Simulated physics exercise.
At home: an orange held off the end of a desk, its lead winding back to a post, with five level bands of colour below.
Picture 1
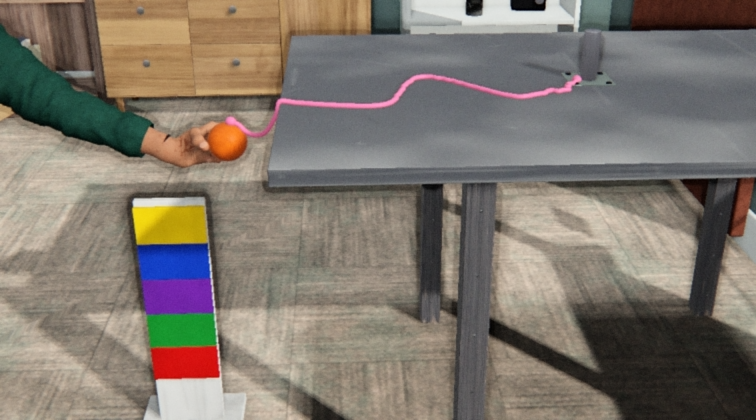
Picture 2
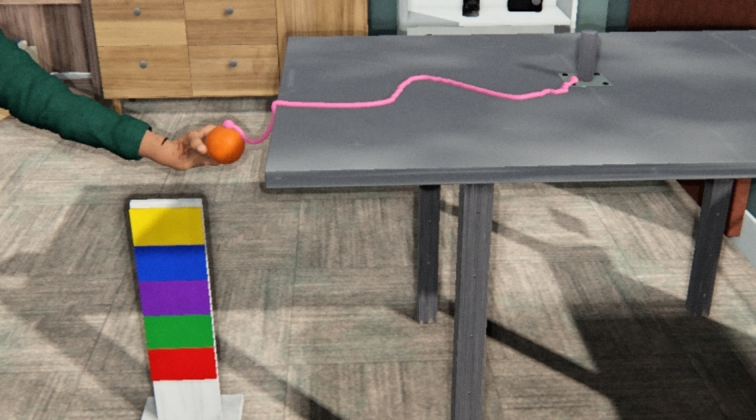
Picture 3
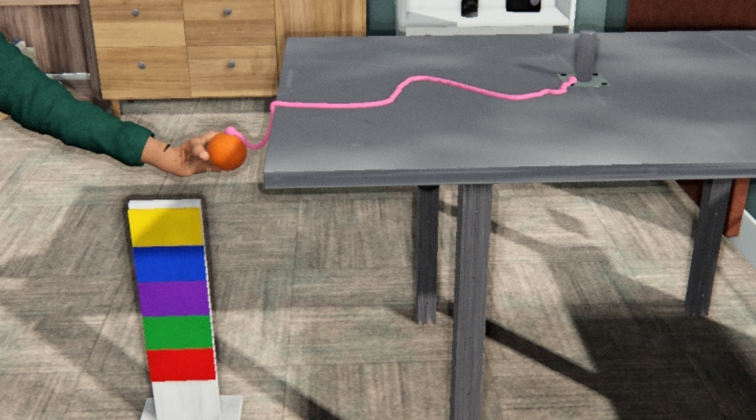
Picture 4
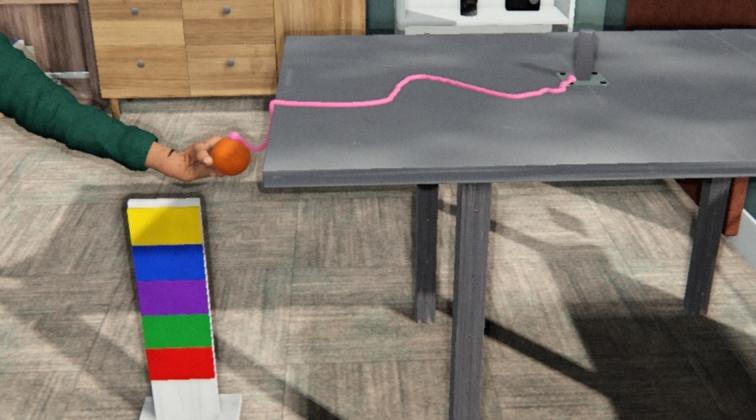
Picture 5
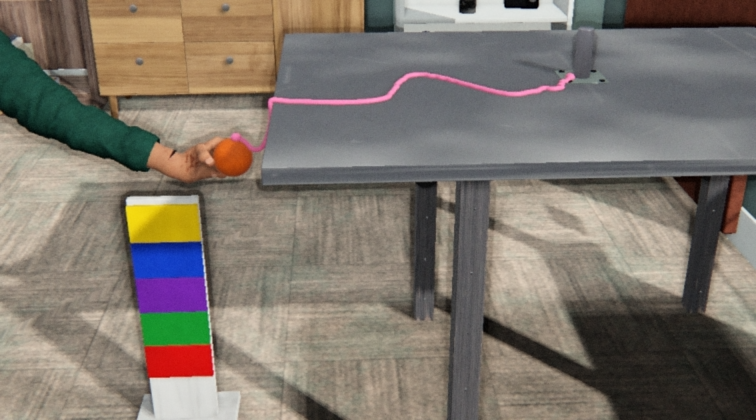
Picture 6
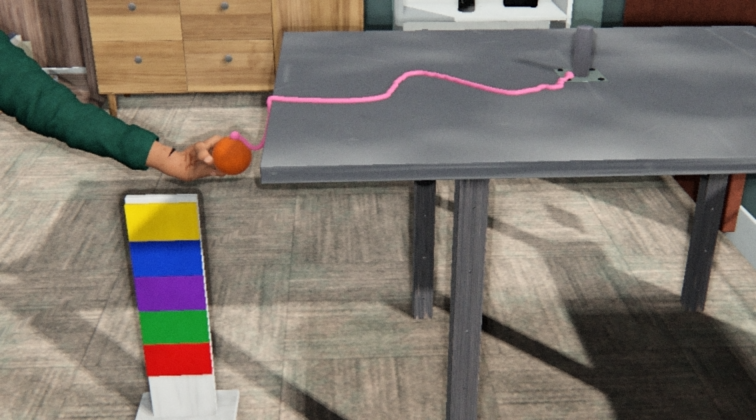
The clip shows a hand in a green sleeve holding an orange ball just off the left end of a gray table, a pink cord winding from it to a post, above five colored bands, as the hand lowers slightly.
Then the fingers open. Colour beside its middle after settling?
Purple.
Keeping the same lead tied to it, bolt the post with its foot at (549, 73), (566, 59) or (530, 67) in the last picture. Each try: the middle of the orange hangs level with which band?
Result 1: Green. Result 2: Purple. Result 3: Green.
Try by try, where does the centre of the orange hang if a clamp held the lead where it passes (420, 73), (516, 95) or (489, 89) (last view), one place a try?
Taking them in turn, I'd expect around (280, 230), (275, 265) and finally (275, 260).
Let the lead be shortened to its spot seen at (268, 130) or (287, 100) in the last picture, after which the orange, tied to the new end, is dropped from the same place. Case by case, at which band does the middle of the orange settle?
Results, first to last: Blue; yellow.
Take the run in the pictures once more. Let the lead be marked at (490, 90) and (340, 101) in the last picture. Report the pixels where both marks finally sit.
They finish close to (448, 82) and close to (275, 142).
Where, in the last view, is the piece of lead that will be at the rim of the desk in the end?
At (385, 97), roughly.
Early on, orange near (298, 287); level with purple.
Midway, orange near (267, 291); level with purple.
Finally, orange near (282, 288); level with purple. Its middle rests at the purple band.
